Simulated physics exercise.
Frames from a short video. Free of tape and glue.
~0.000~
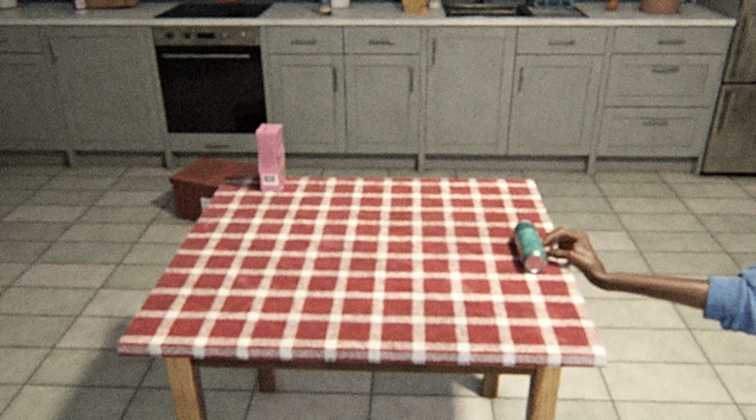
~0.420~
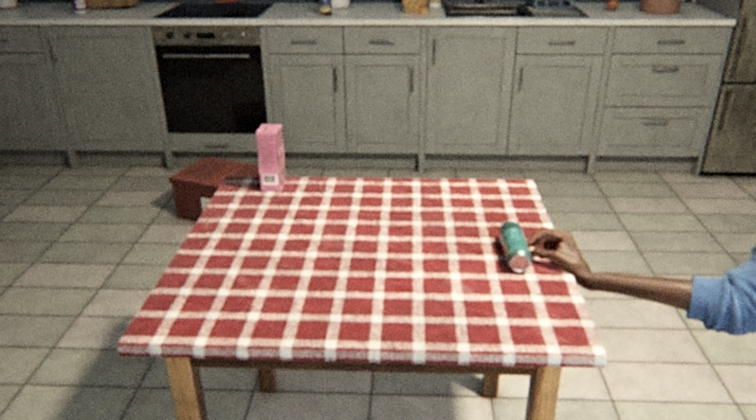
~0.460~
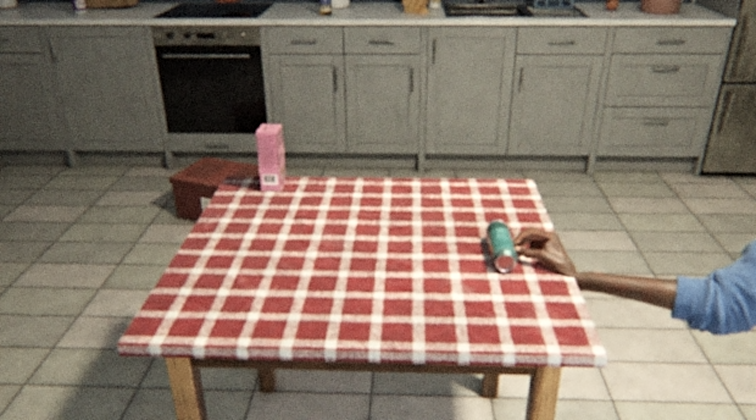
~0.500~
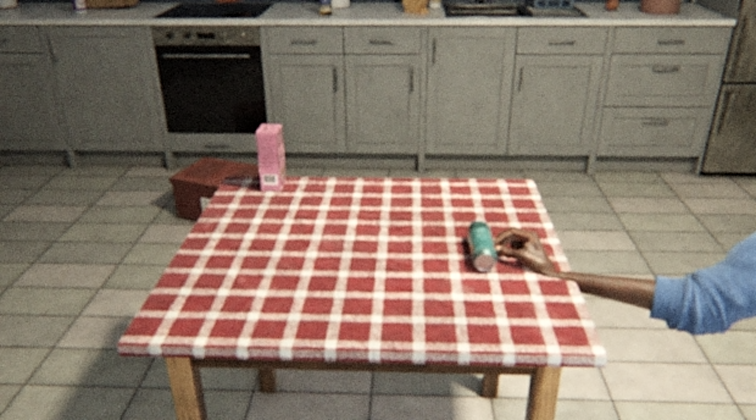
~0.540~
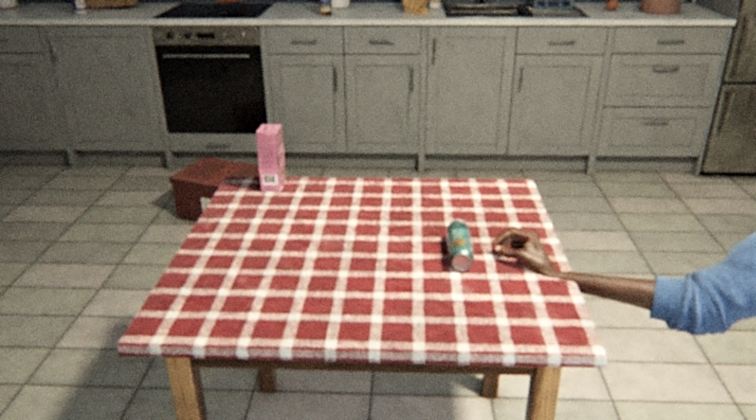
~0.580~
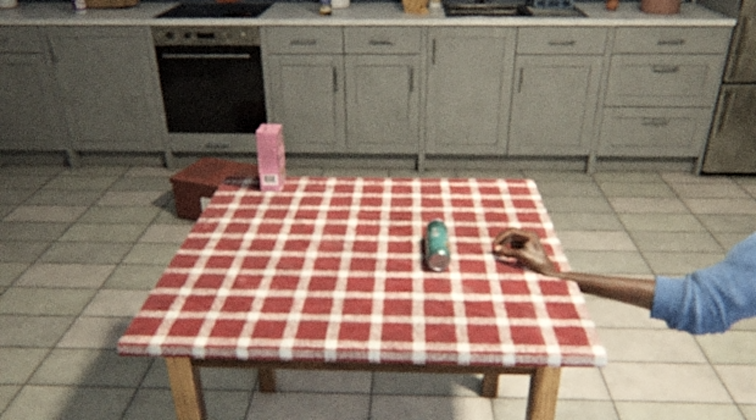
The clip opens on a kitchen table with a red-and-white checked cloth, a pink carton at the back left, and a hand touching a turquoise can lying near the right edge. The hand pushes the can leftward, then stays still while the can rolls on left, away from the fingers.
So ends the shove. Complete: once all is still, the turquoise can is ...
Off the table.
Around 0.98 s, turquoise can displaced well along near (234, 241).
Around 1.38 s, turquoise can now off the table.
Finally (1.7 s), off the table, turquoise can.
